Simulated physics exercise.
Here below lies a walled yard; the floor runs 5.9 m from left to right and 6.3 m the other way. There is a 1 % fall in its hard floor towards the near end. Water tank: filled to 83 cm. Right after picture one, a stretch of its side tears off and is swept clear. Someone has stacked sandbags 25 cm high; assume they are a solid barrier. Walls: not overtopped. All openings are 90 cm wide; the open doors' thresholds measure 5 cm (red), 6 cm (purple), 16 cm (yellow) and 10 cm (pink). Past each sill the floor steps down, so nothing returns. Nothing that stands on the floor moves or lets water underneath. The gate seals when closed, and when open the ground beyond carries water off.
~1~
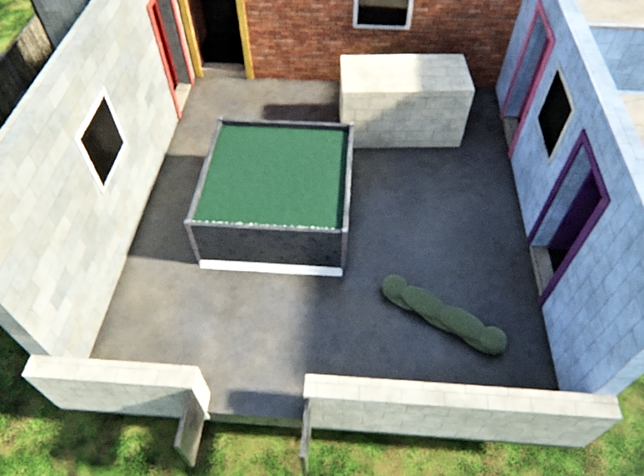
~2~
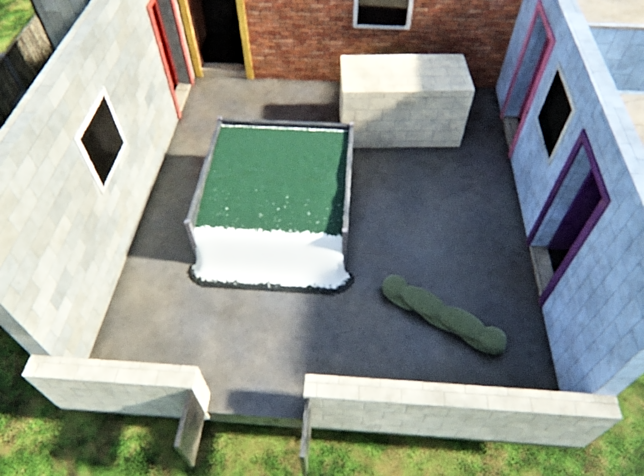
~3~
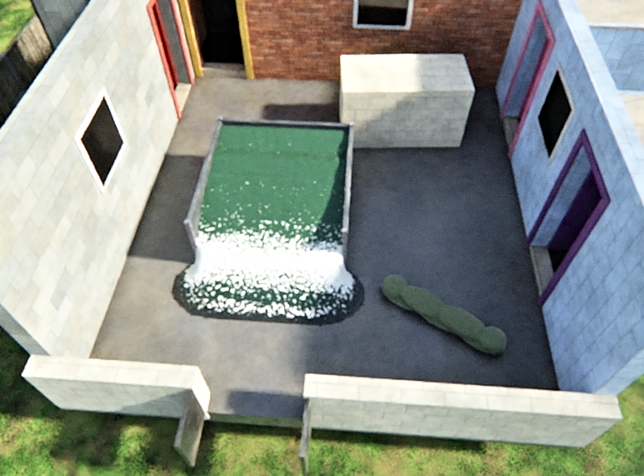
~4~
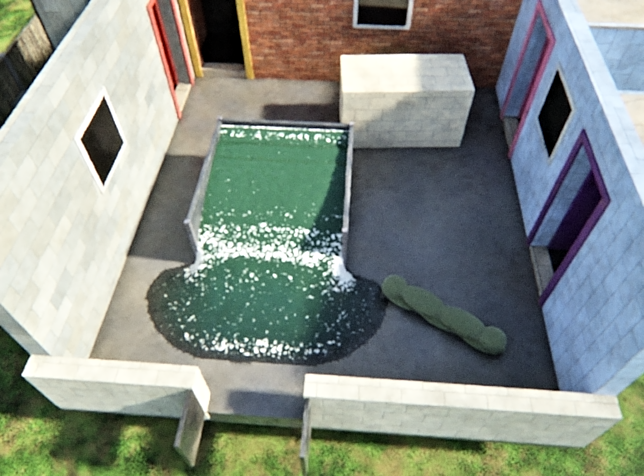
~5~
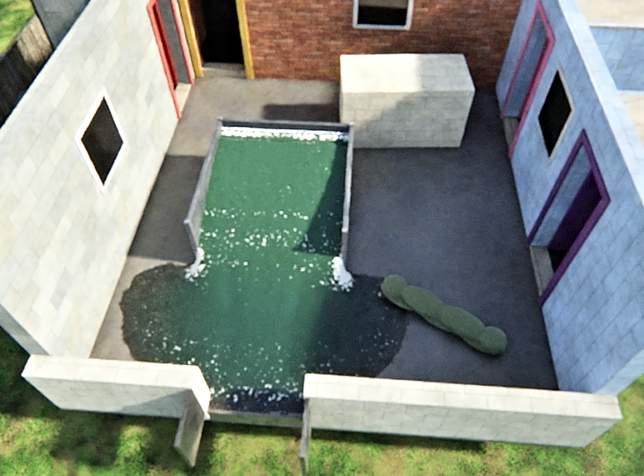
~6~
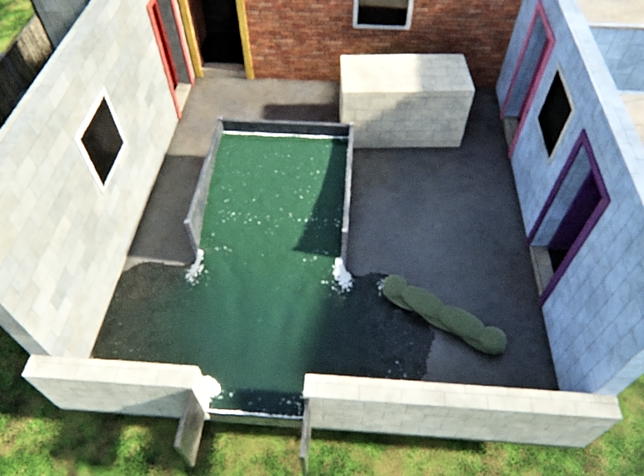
Green water burst from the near side of a tank in a walled yard, foaming white at first, then spread across the dark floor, past the sandbags, and reached the opening in the front wall.
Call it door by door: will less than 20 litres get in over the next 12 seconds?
Red door - no, 20 litres or more; purple door - yes, less; yellow door - yes, less; pink door - yes, less.
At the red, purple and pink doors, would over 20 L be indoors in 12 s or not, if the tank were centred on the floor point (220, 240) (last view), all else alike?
Measured against that limit, red comes out short of it, purple short of it and pink short of it.
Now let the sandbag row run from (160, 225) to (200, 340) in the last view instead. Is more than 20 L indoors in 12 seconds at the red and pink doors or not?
Against the limit, the red door stays within it and the pink door stays within it.
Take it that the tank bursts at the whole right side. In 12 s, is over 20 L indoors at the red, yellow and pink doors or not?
Then: Red over, yellow below, pink above.
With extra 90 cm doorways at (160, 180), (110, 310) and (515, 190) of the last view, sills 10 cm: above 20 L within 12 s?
First doorway falls short, second gets there, third falls short.
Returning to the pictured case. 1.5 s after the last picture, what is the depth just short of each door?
Door by door in cm, red shows 0, purple shows 1, yellow shows 0, pink shows 0.
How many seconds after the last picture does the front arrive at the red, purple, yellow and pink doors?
Door times: Red 2.8 s / purple 1.6 s / yellow 3.0 s / pink 3.0 s.
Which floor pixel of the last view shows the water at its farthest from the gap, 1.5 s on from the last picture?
That's around (555, 417) in the last picture.
Then, 0.7 s after the last picture water covers 25 % of the floor and is deepest (53 cm) near (95, 384); red door not reached, purple door not reached, yellow door not reached, pink door not reached.
Then, 1.5 s after the last picture water covers 35 % of the floor and is deepest (44 cm) near (95, 384); red door not reached, purple door not reached, yellow door not reached, pink door not reached.
Then, 2.8 s after the last picture water covers 60 % of the floor and is deepest (26 cm) near (493, 412); red door 2 cm at the sill, 0 L in, purple door 6 cm at the sill, 0 L in, yellow door not reached, pink door not reached.
Then, 6.3 s after the last picture water covers 95 % of the floor and is deepest (12 cm) near (524, 415); red door 8 cm at the sill, 28 L in, purple door 4 cm at the sill, 1 L in, yellow door 9 cm at the sill, 10 L in, pink door 3 cm at the sill, 0 L in.
Then, 11.3 s after the last picture water covers 95 % of the floor and is deepest (10 cm) near (527, 277); red door 5 cm at the sill, 44 L in, purple door 8 cm at the sill, 1 L in, yellow door 3 cm at the sill, 10 L in, pink door 5 cm at the sill, 0 L in.
